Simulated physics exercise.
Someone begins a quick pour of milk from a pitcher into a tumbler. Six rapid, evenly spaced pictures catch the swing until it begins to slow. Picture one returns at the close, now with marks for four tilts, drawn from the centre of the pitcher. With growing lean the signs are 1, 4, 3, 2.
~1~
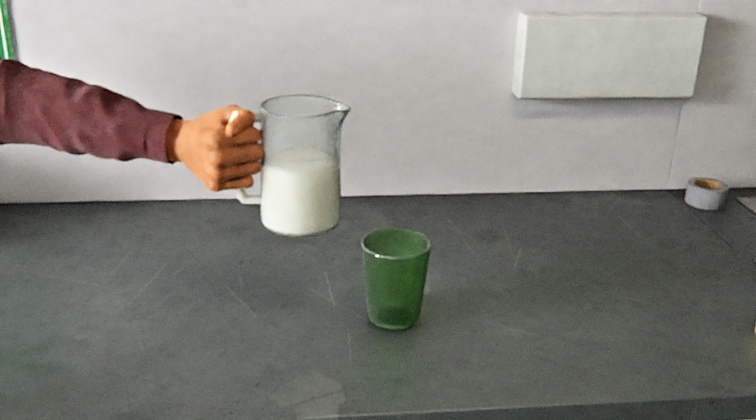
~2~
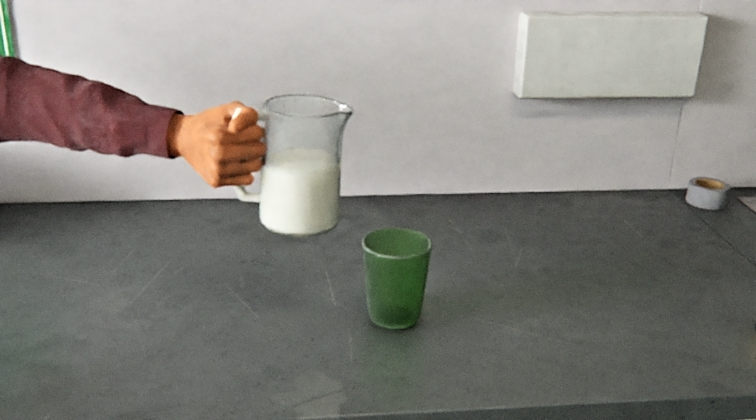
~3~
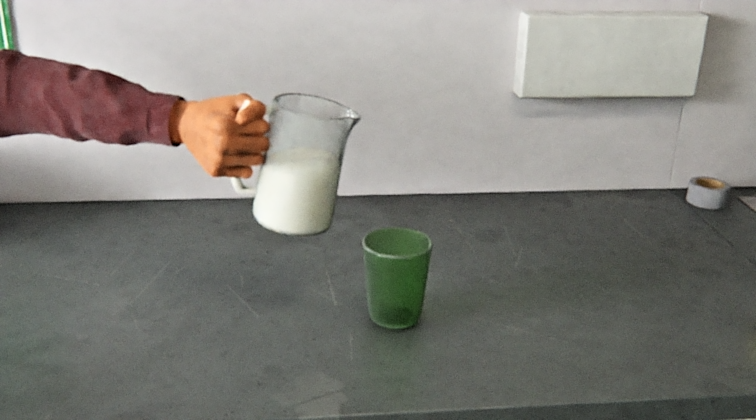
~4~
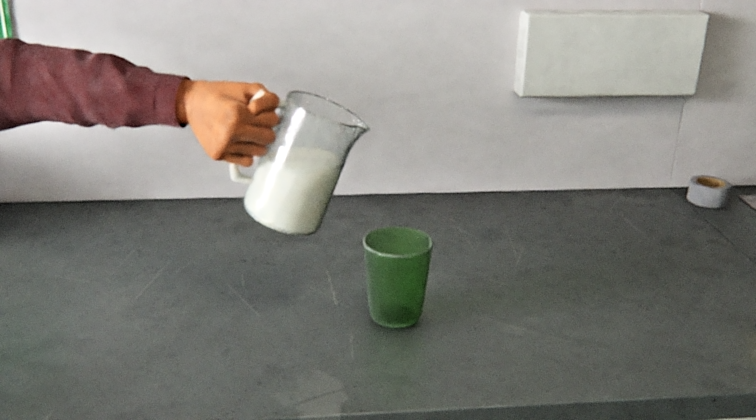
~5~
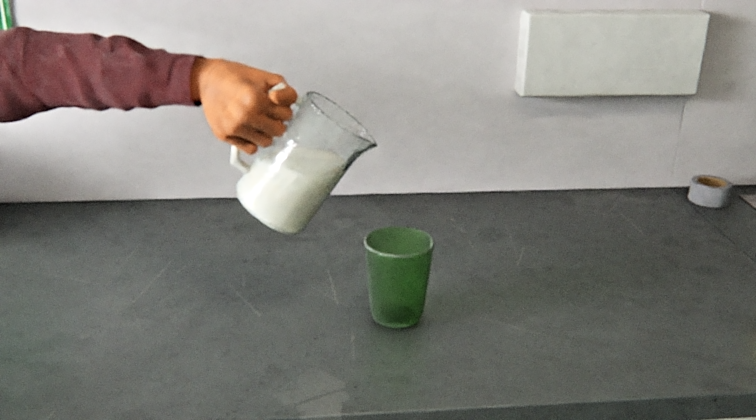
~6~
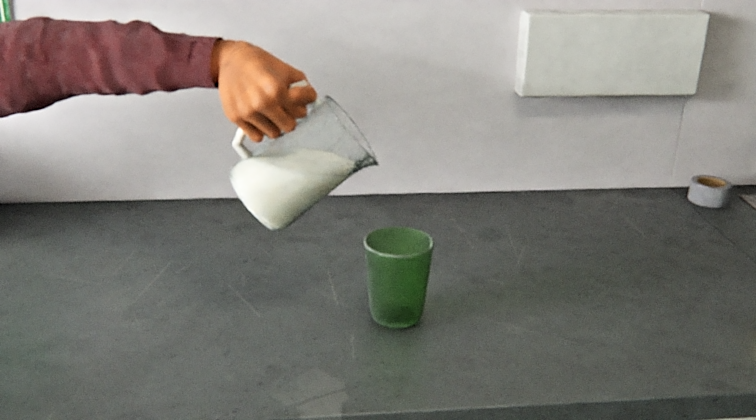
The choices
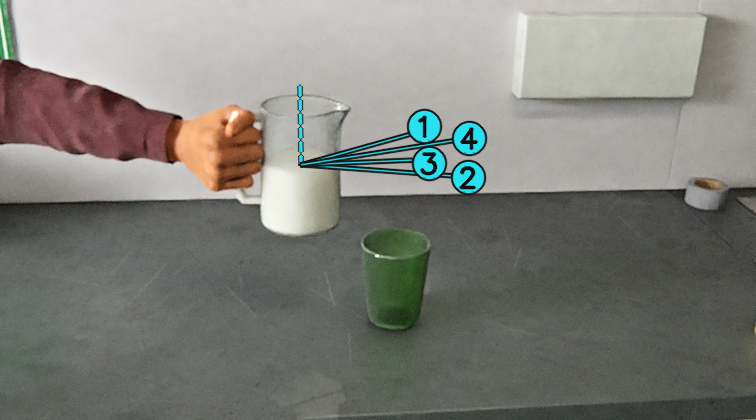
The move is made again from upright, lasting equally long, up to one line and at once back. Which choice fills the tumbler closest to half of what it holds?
Take 4.
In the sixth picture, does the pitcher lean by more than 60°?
No.
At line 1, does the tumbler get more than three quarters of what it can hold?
No.
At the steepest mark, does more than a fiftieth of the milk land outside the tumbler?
Yes, it does.
On the marked copy, 1 at (409, 134); 2 at (451, 175); 3 at (411, 160); 4 at (452, 140).
With 1, the tumbler ends with about 36 % of what it can hold.
With 2, the tumbler ends with about 74 % of what it can hold; 14 % of the milk is spilt.
With 3, the tumbler ends with about 65 % of what it can hold; 7 % of the milk is spilt.
With 4, the tumbler ends with about 50 % of what it can hold; 4 % of the milk is spilt.
